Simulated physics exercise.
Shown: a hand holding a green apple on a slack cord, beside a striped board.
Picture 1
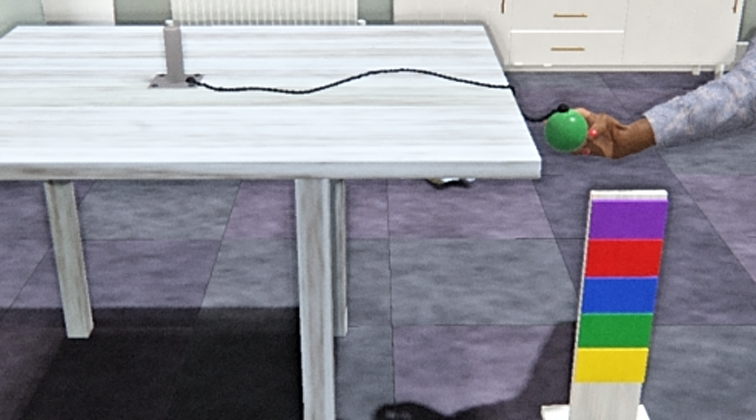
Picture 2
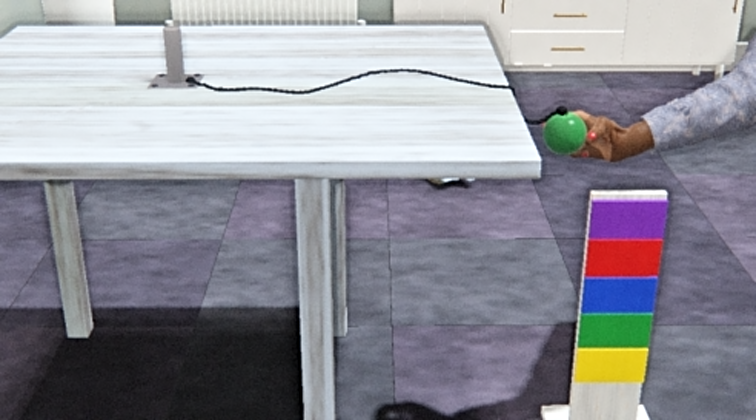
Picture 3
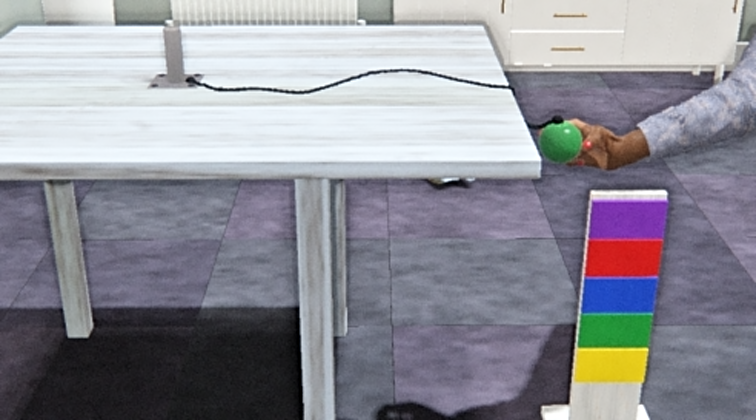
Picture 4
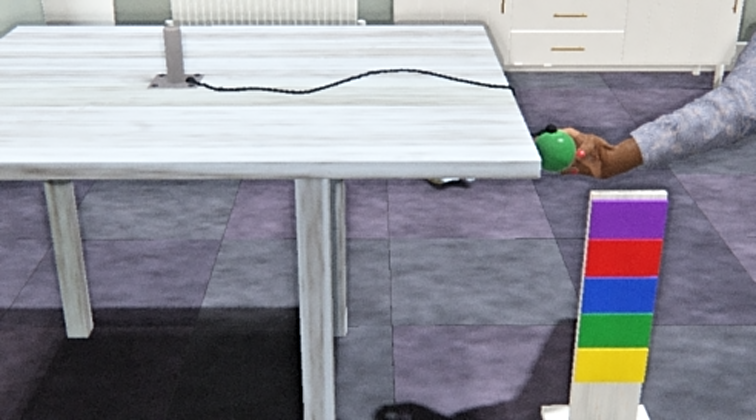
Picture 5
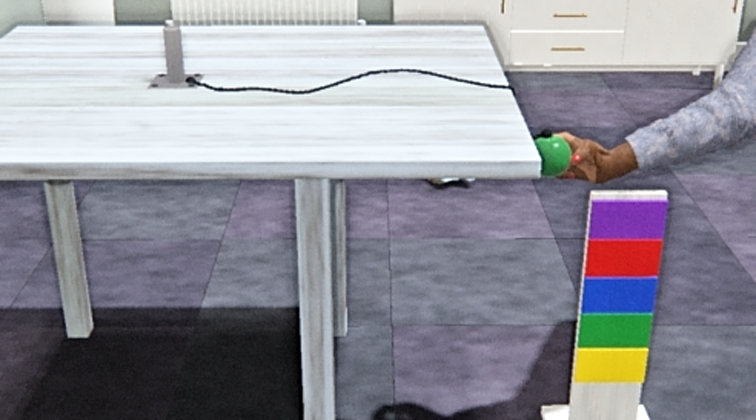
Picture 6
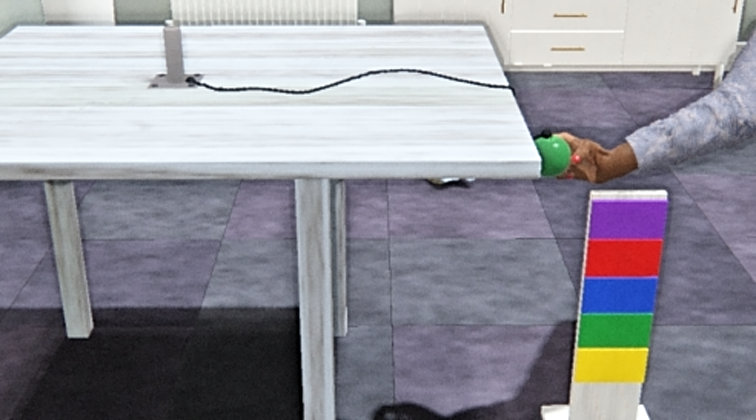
A hand holding a green ball on a slack black cord lowers it slightly leftward beside a white table and striped board.
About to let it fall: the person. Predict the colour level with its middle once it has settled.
I would say red.
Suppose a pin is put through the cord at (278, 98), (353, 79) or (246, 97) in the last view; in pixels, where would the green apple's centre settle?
Estimated spots in sequence: (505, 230), (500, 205), (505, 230).
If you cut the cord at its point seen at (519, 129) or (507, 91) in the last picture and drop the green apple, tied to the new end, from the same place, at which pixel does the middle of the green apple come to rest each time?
About (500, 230), then (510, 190).
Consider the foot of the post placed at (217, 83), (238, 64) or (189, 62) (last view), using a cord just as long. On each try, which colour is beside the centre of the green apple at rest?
One after the other, blue; blue; red.
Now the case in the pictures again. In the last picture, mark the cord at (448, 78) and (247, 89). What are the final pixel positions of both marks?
(510, 100) for the first, (277, 82) for the second.
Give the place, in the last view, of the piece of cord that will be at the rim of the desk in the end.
The one at (442, 77).
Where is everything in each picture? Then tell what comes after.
In the first picture, green apple (566, 130); purple (628, 220); red (624, 260); blue (619, 296); green (615, 333); yellow (611, 367).
In the second picture, green apple (565, 133); cord through (218, 90) (287, 92) (353, 79) (420, 72) (497, 87).
In the third picture, green apple (560, 142).
In the fourth picture, green apple (554, 150); cord through (218, 90) (287, 92) (353, 79) (420, 72) (497, 87).
In the fifth picture, green apple (550, 156).
In the sixth picture, green apple (549, 156); cord through (218, 90) (287, 92) (353, 79) (420, 72) (497, 87).
A little later, apple near (522, 245); level with red.
Next, apple near (484, 247); level with red.
When it is over, apple near (503, 253); level with red. Its centre hangs level with the red band.
